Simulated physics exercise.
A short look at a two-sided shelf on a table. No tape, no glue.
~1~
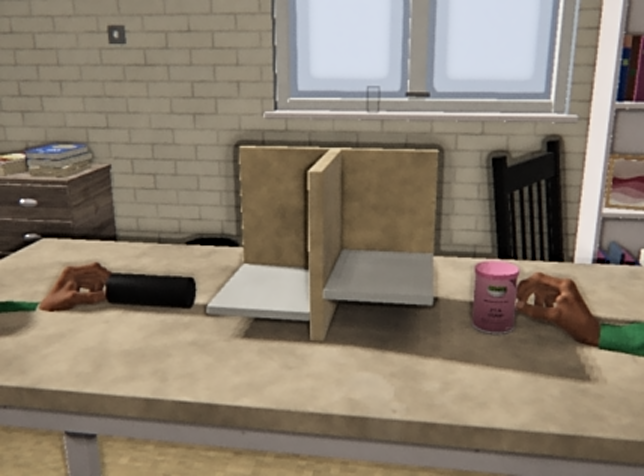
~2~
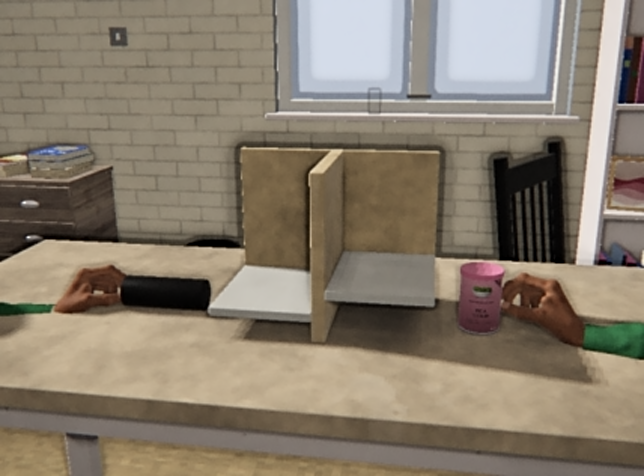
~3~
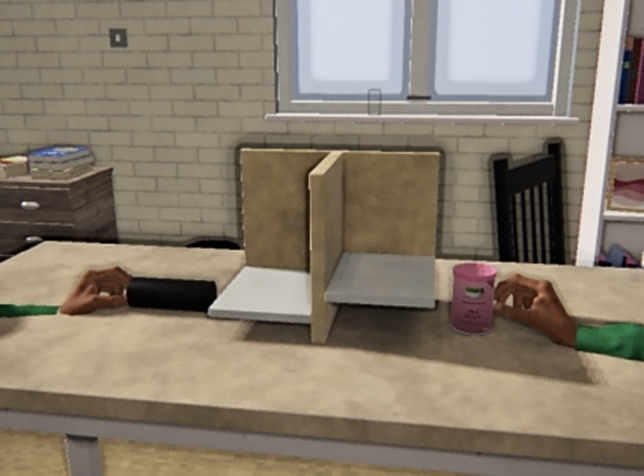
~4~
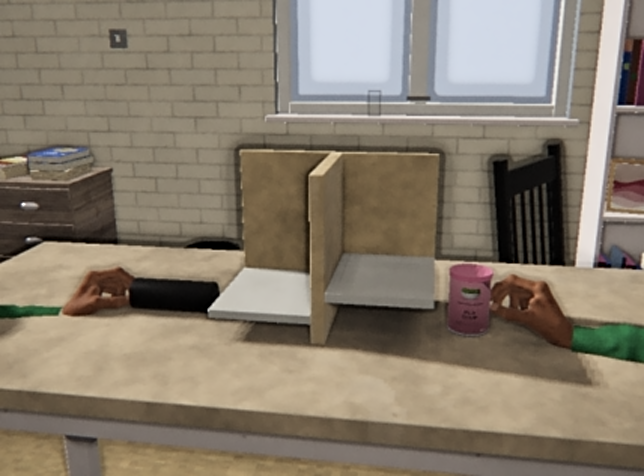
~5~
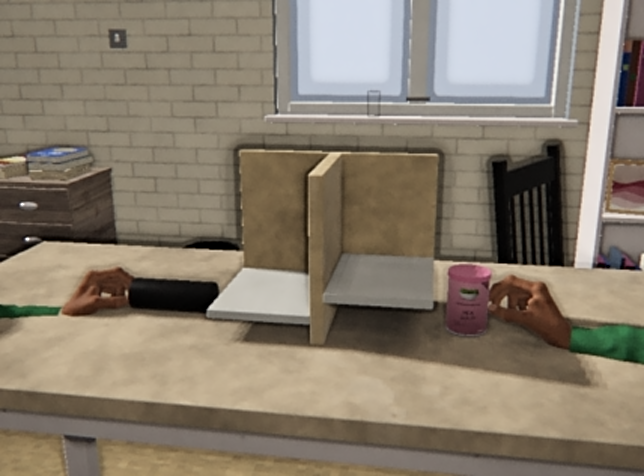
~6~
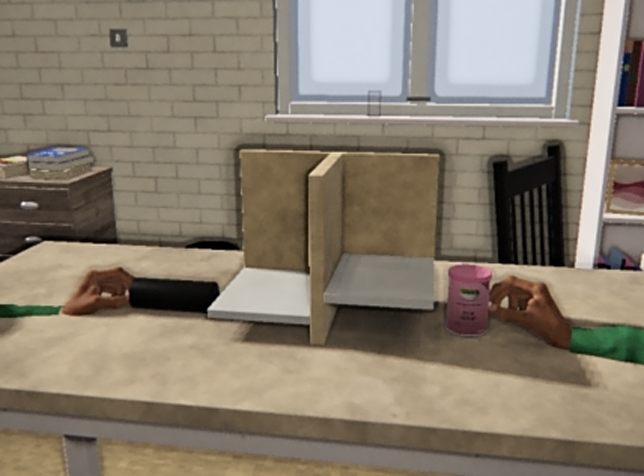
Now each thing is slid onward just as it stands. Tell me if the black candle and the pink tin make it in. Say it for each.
The black candle is too tall; the pink tin is too tall.
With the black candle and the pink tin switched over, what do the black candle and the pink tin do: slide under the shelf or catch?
The black candle clears the shelf, the pink tin stops at the shelf.
Then, 0.20 s later than the last frame, black candle sliding up to the opening near (181, 296); pink tin sliding up to the opening near (462, 300).
Then, 0.28 s later than the last frame, black candle stopped at the opening near (187, 296); pink tin sliding up to the opening near (455, 300).
When it is over, the black candle stops at the shelf, near (187, 296); the pink tin stops at the shelf, near (454, 300).
